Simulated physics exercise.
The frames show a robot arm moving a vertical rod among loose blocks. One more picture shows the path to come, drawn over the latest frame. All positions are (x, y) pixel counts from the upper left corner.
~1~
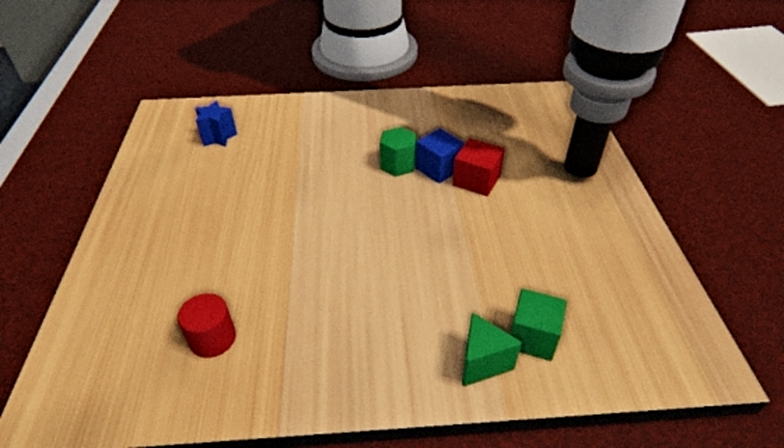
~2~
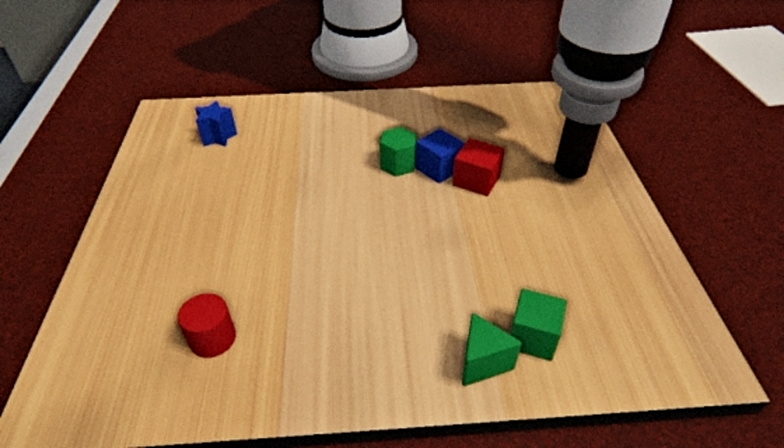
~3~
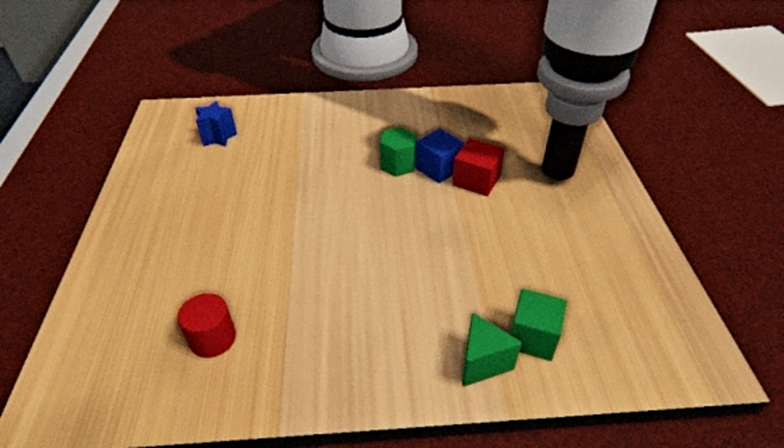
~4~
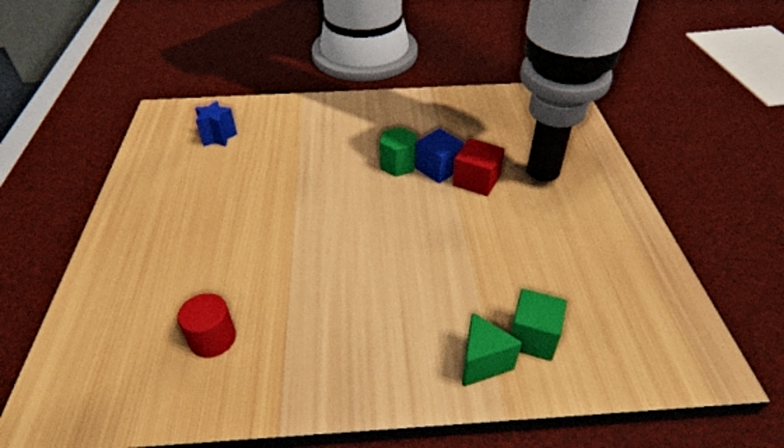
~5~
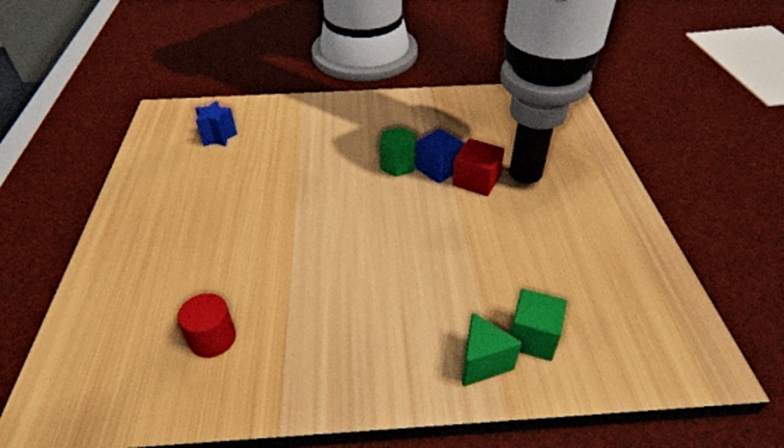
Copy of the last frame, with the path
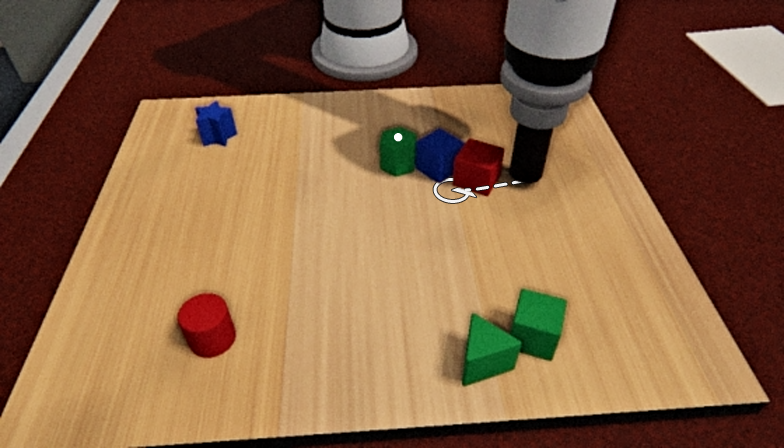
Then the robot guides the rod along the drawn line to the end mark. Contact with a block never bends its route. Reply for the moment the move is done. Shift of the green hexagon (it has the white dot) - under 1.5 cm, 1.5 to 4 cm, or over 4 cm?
More than 4 cm.
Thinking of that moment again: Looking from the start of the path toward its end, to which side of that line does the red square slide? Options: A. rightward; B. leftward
A.
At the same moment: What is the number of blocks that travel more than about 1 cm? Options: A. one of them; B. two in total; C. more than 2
C.
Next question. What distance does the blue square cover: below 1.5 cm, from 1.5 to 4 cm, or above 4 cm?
The answer here is over 4 cm.
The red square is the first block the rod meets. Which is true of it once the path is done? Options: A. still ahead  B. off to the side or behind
A.
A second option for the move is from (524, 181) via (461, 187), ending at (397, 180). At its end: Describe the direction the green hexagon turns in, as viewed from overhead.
From the top, the block rotates clockwise.
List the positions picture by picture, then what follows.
In the first picture, rod tip at (580, 168); block tops, green hexagon at (398, 137); blue square at (440, 141); red square at (480, 152).
In the second picture, rod at (570, 169); blocks unchanged.
In the third picture, rod at (558, 170); blocks unchanged.
In the fourth picture, rod at (543, 172); blocks unchanged.
In the fifth picture, rod at (526, 173); green hexagon at (398, 137); blue square at (440, 141); red square at (480, 152).
Path on the board, from (524, 181) by way of (489, 187) to (452, 190); the dot is on the green hexagon.
The first path, step by step. Halfway along, rod at (490, 180); green hexagon at (384, 135); blue square at (423, 139); red square at (455, 151).
At the end, rod at (452, 183); green hexagon at (358, 126), turned 20° clockwise; blue square at (395, 133); red square at (420, 150), turned 25° clockwise.
